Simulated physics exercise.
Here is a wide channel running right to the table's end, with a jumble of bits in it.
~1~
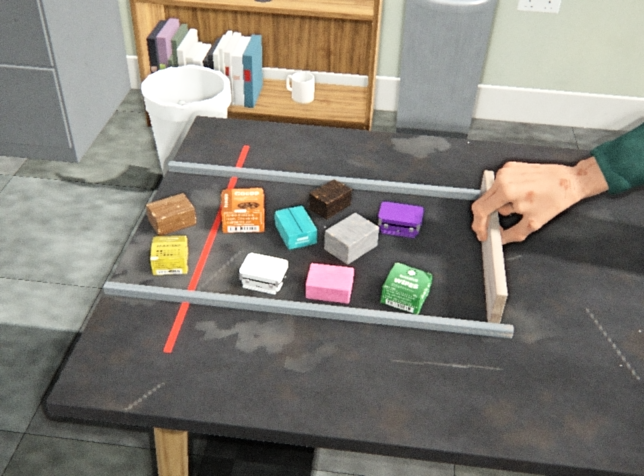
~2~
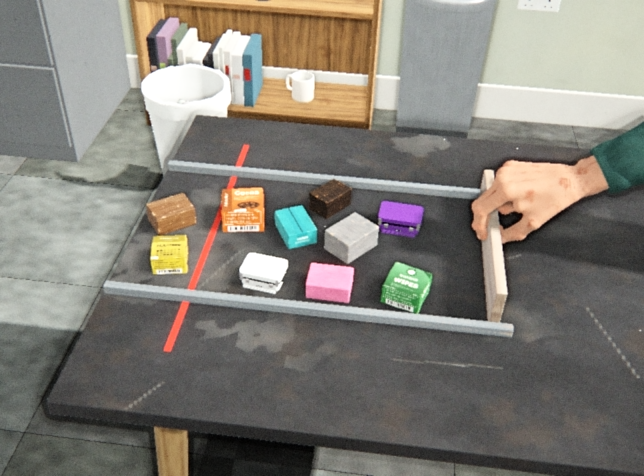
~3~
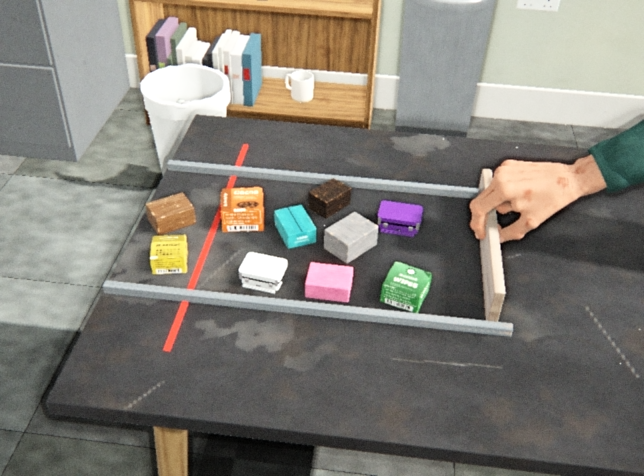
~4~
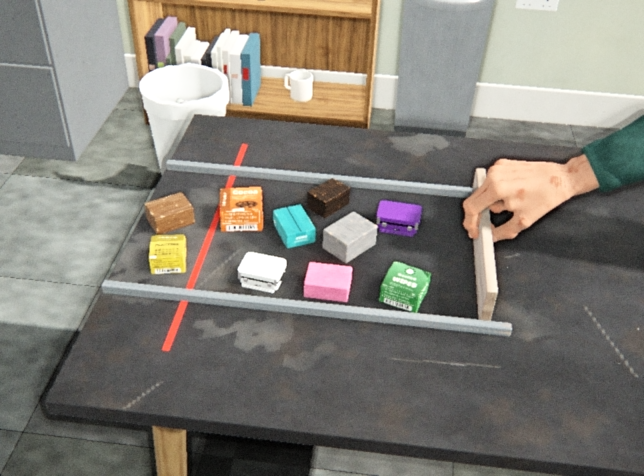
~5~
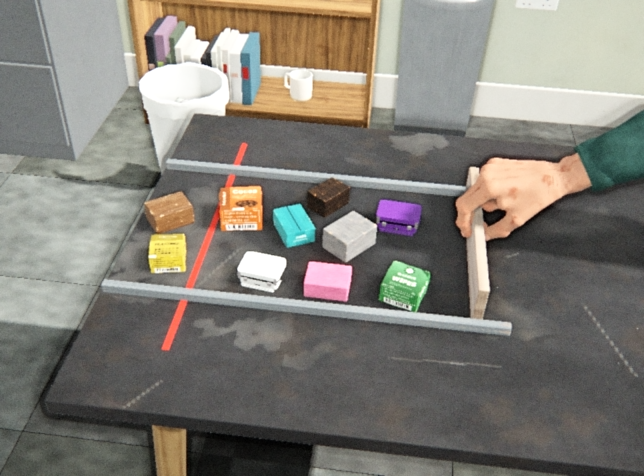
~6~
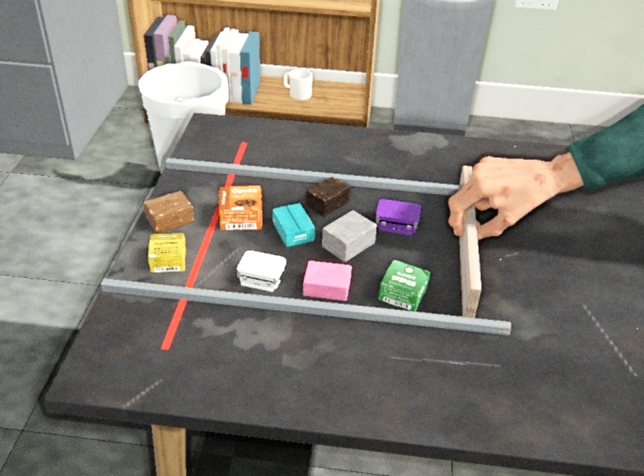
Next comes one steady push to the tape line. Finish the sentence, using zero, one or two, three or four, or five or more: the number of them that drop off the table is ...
The number that drop off the table is three or four.
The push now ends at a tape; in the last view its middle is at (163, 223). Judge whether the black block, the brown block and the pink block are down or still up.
Going in order, the black block keeps its spot, then the brown block goes off the edge, then the pink block goes off the edge.
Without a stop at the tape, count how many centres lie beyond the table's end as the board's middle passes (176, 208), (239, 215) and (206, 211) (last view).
6, 2 and 4.
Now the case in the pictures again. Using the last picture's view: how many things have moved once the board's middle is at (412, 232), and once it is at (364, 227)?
The first number is 2, the next one 6.
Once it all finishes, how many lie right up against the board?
Number in contact with it: 4.
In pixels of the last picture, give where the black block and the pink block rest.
The black block stops around (210, 177); the pink block around (135, 261).
Soon after, none off yet; brown block at rest near (169, 212); yellow box at rest near (167, 253); orange box at rest near (241, 208).
Then, none off yet; brown block at rest near (169, 212); yellow box at rest near (167, 253); orange box moved a little near (228, 207).
Further on, none off yet; brown block tipped well over near (121, 217); yellow box moved well along near (116, 240); orange box moved well along near (166, 203).
At rest, the number that fall off is three or four; fallen, white case, orange box, yellow box and brown block.
